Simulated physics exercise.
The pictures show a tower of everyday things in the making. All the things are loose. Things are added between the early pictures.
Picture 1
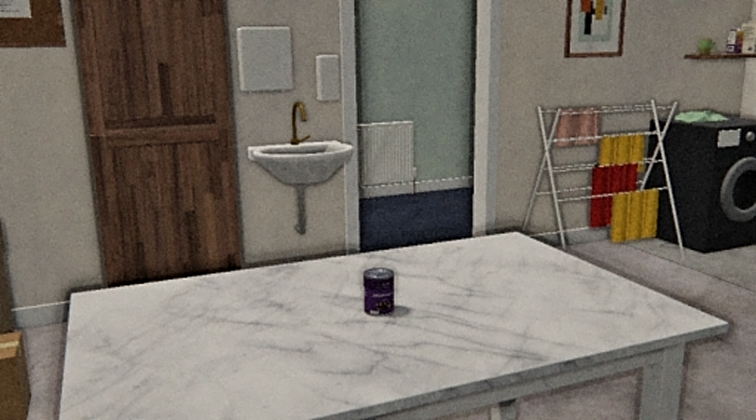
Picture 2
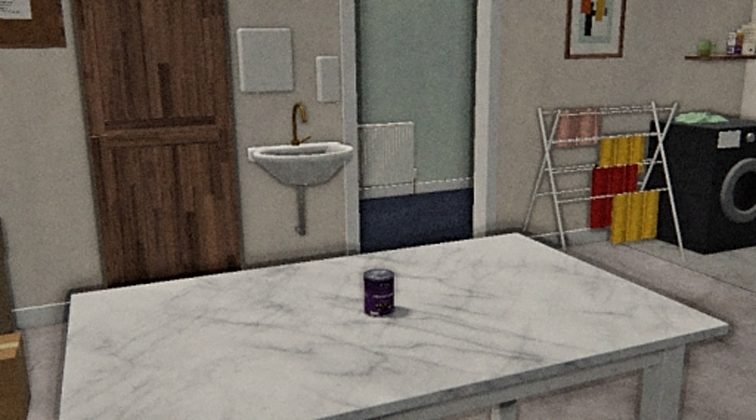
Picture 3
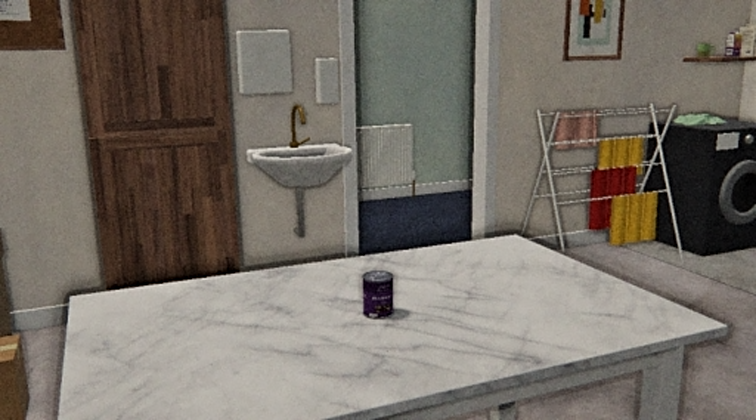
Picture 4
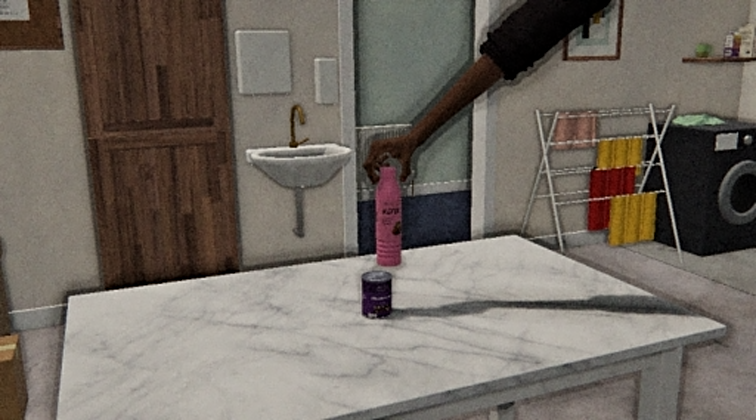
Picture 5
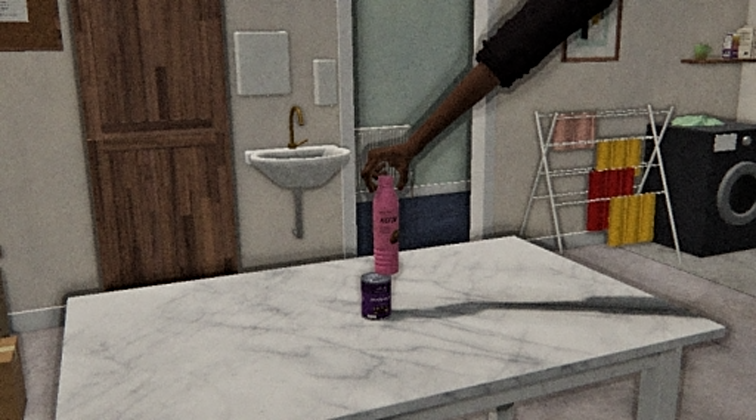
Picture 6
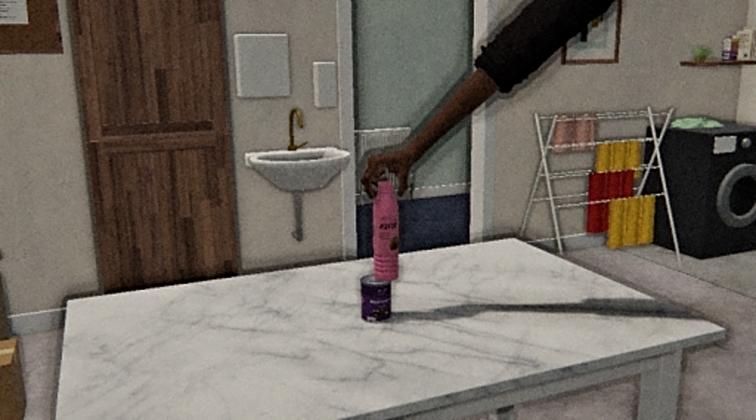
A hand reaches in and lowers a pink bottle onto the purple tin on the table.
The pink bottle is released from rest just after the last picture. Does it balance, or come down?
The pile keeps its balance.
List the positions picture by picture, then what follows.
The last thing is not in view yet; purple tin (379, 292), in the first picture.
The last thing is not in view yet; purple tin (379, 293), in the second picture.
The last thing is not in view yet; purple tin (378, 294), in the third picture.
Coming down; pink bottle (388, 216); purple tin (377, 295), in the fourth picture.
Coming down; pink bottle (386, 225); purple tin (376, 296), in the fifth picture.
In place under the hand; pink bottle (386, 231); purple tin (376, 298), in the sixth picture.
Then, 0.30 s past the last view, nothing moves.
Then, 0.70 s past the last view, pink bottle resting near (386, 231).
Finally, both still in place. Final places as the last picture's camera would see them, pink bottle near (386, 231). The pile stays up.
